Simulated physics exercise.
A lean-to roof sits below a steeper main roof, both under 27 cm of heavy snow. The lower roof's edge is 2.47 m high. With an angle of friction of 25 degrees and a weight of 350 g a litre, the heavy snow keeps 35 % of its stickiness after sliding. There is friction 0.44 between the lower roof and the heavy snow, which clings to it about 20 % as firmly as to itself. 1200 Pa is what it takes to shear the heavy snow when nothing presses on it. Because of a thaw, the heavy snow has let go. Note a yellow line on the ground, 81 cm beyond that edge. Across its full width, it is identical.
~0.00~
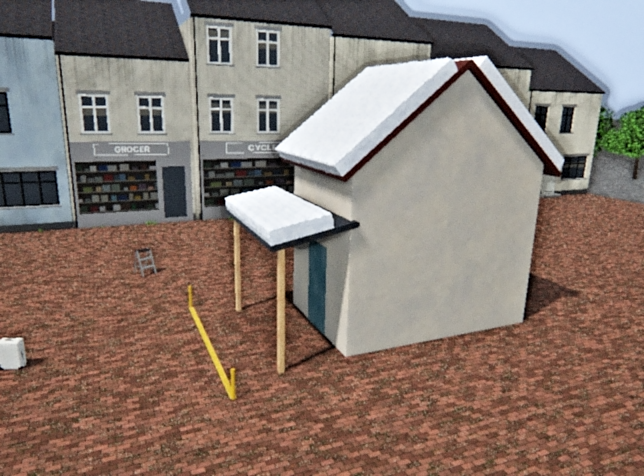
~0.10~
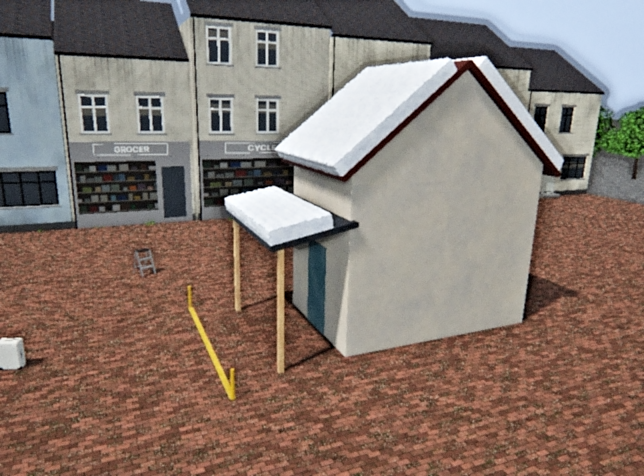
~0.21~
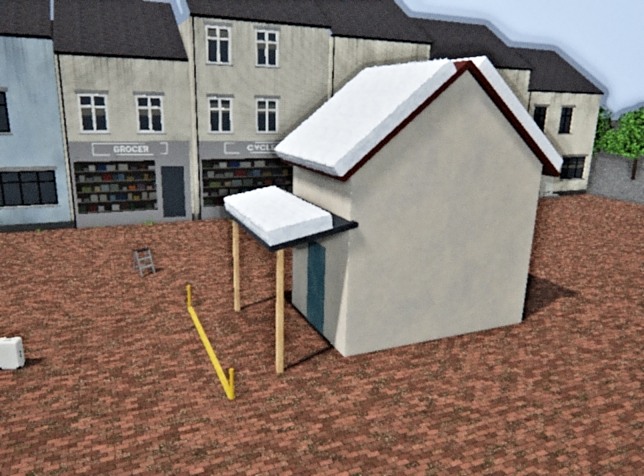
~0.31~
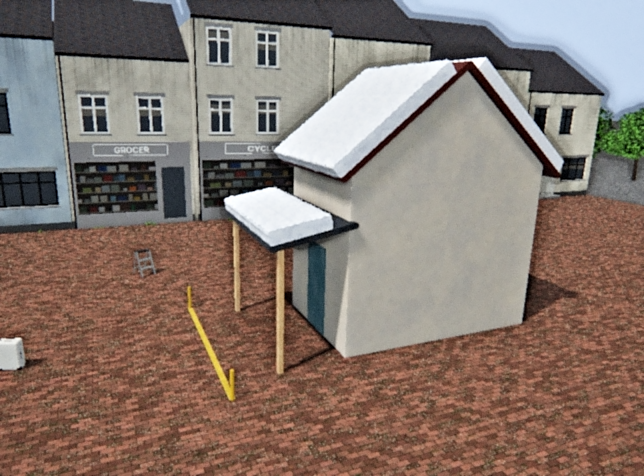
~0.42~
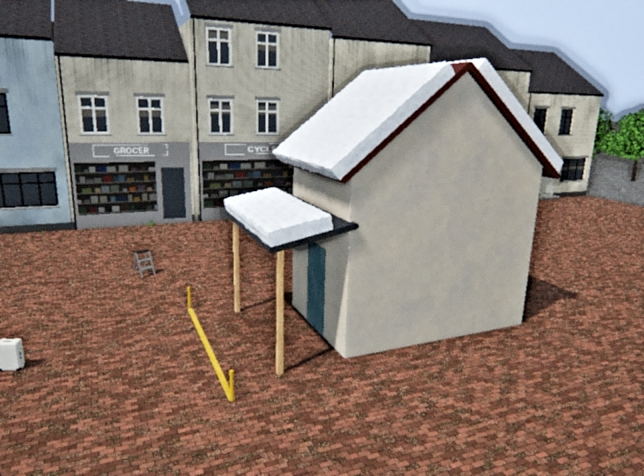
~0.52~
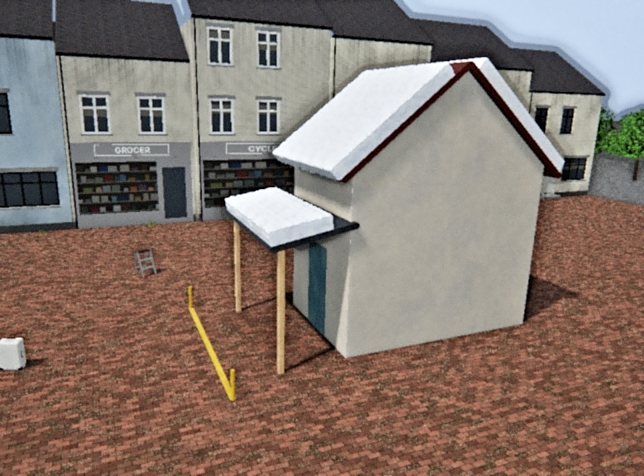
In a brick-paved square, seen from a raised viewpoint, a row of pale terraced buildings with dark roofs and shopfronts stands along the back. Right of centre is a cream building with thick white snow on its steep roof and on the lower lean-to roof, held by wooden posts beside a yellow line. Almost nothing moves, the snow shifts at most very slightly, and the camera stays essentially still.
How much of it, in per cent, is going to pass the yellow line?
I would say 8 percent.
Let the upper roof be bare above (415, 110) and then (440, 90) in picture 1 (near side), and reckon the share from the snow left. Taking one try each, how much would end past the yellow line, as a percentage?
About 1 per cent the first time and about 0 per cent the second.
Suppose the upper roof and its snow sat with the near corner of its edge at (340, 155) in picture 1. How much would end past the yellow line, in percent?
25 %, roughly.
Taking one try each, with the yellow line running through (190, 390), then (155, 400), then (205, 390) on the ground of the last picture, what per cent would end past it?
I'd guess near 0 %, then near 0 %, and near 2 % on the last try.
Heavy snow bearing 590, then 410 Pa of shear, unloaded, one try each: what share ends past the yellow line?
Roughly 30 % followed by roughly 45 %.
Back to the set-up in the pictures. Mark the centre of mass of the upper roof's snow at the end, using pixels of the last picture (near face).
Look near (304, 243) in the final picture.
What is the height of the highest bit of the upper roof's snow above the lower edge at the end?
1.3 m.
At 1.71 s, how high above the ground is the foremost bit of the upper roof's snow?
I'd say around 2.8 metres.
After 1.07 s, none is below the lower edge and 0 % is past the line.
After 1.71 s, none is below the lower edge and 0 % is past the line.
After 2.36 s, none is below the lower edge and 0 % is past the line.
After 3.00 s, none is below the lower edge and 0 % is past the line.
After 6.00 s, 20 % is below the lower edge and 8 % is past the line.
